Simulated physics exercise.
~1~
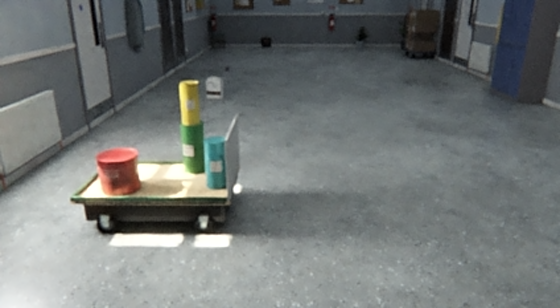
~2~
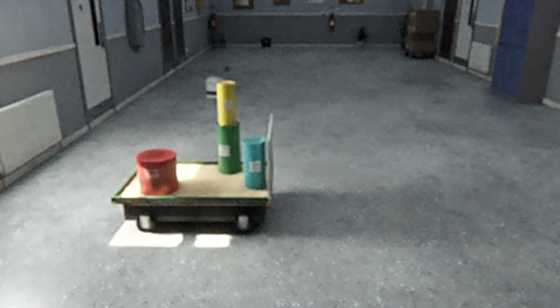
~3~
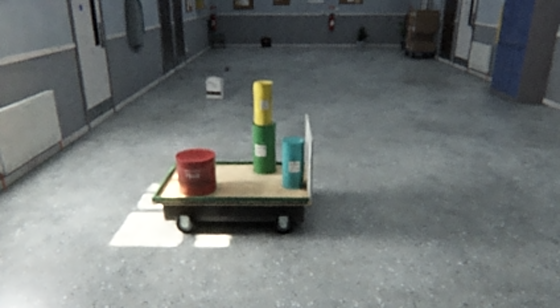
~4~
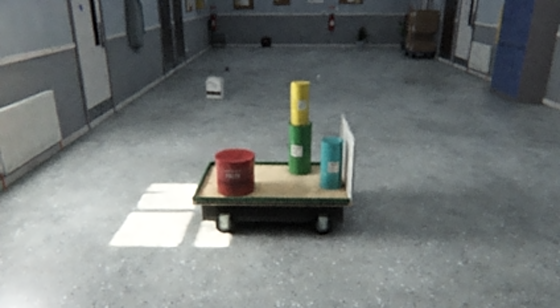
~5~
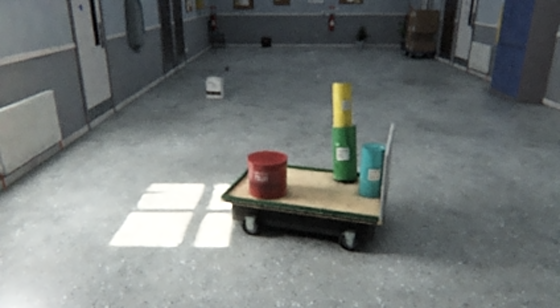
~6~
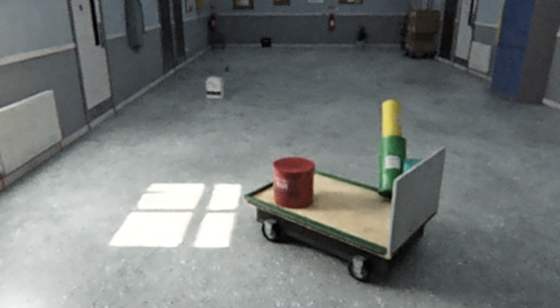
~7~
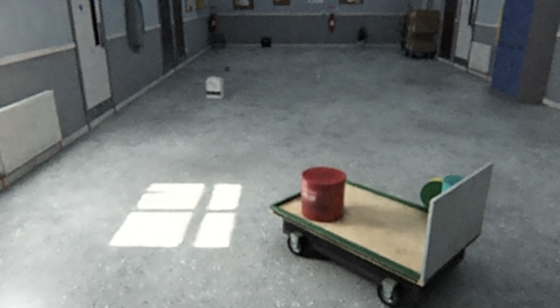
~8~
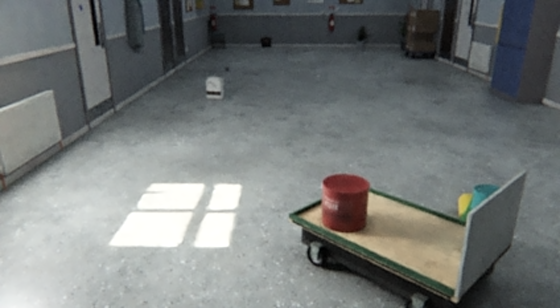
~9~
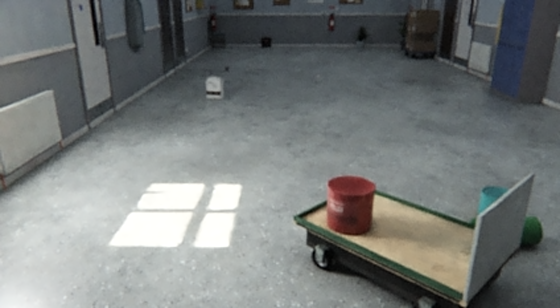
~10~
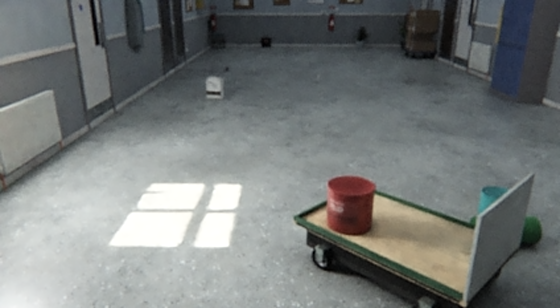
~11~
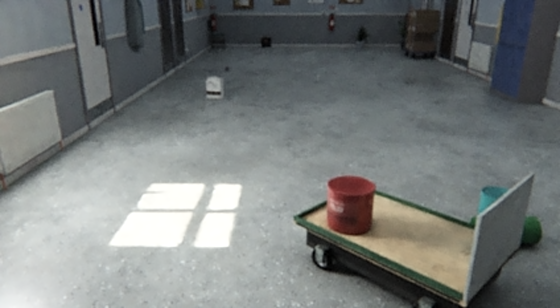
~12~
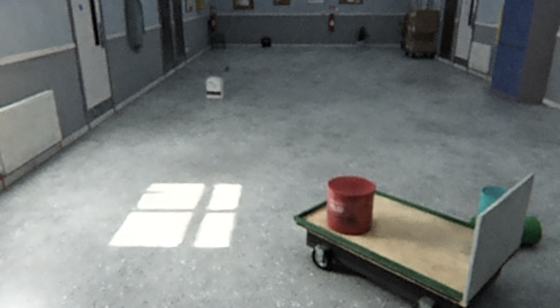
Flat cart rolling right and turning toward the viewer, stacked yellow and green canisters toppling off, red pail staying aboard as it stops.
